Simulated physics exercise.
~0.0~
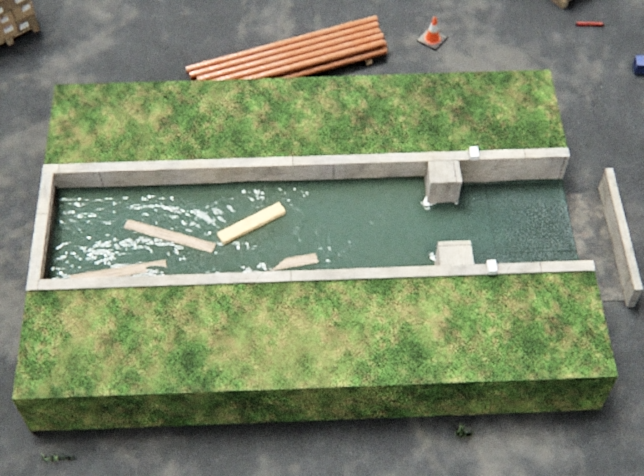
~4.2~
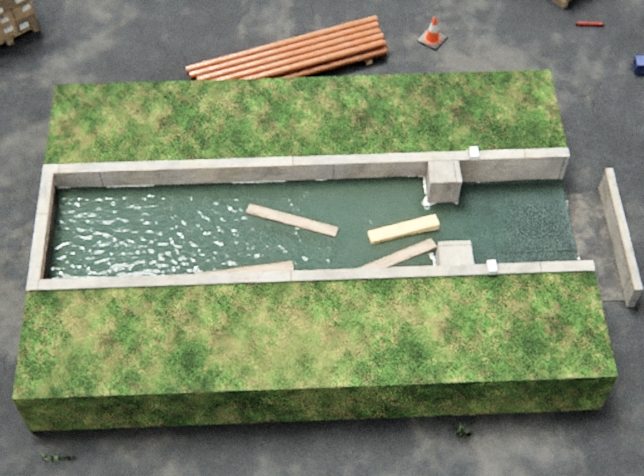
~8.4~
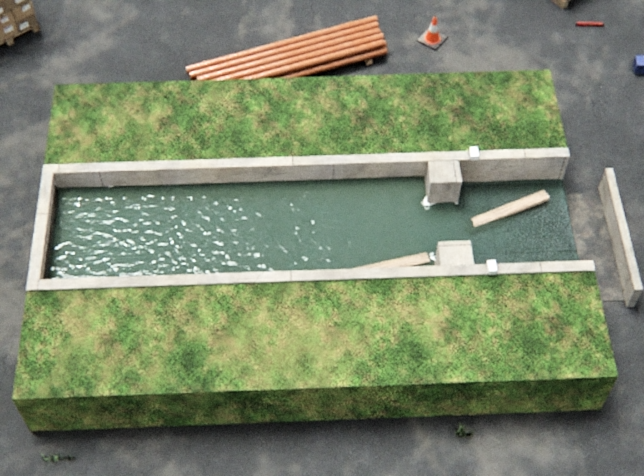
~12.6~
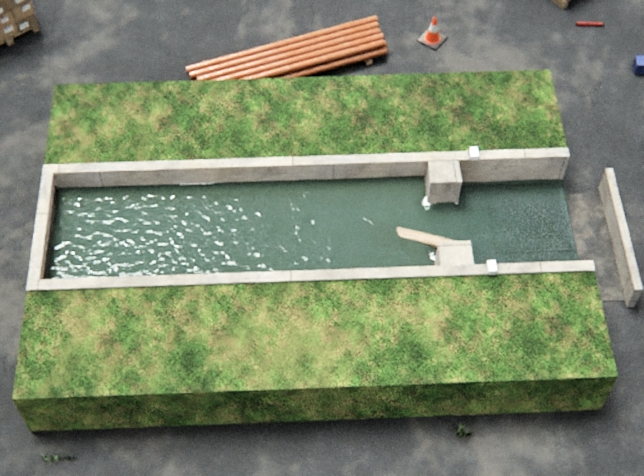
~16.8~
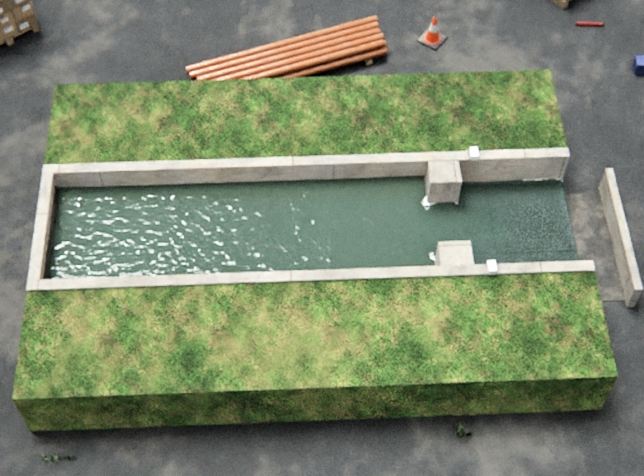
Three pale wooden planks and a shorter, thicker yellowish beam float in a concrete channel of greenish water set between two grassy banks. They drift right, turning as they go, toward a gap between two concrete blocks jutting from the side walls. The beam passes through first, and soon it and one plank are gone from view while another plank floats beyond the gap. The last plank lingers against the near block, swings its end upward and pivots around the corner. Finally it too disappears, leaving the rippling channel empty of floating wood.
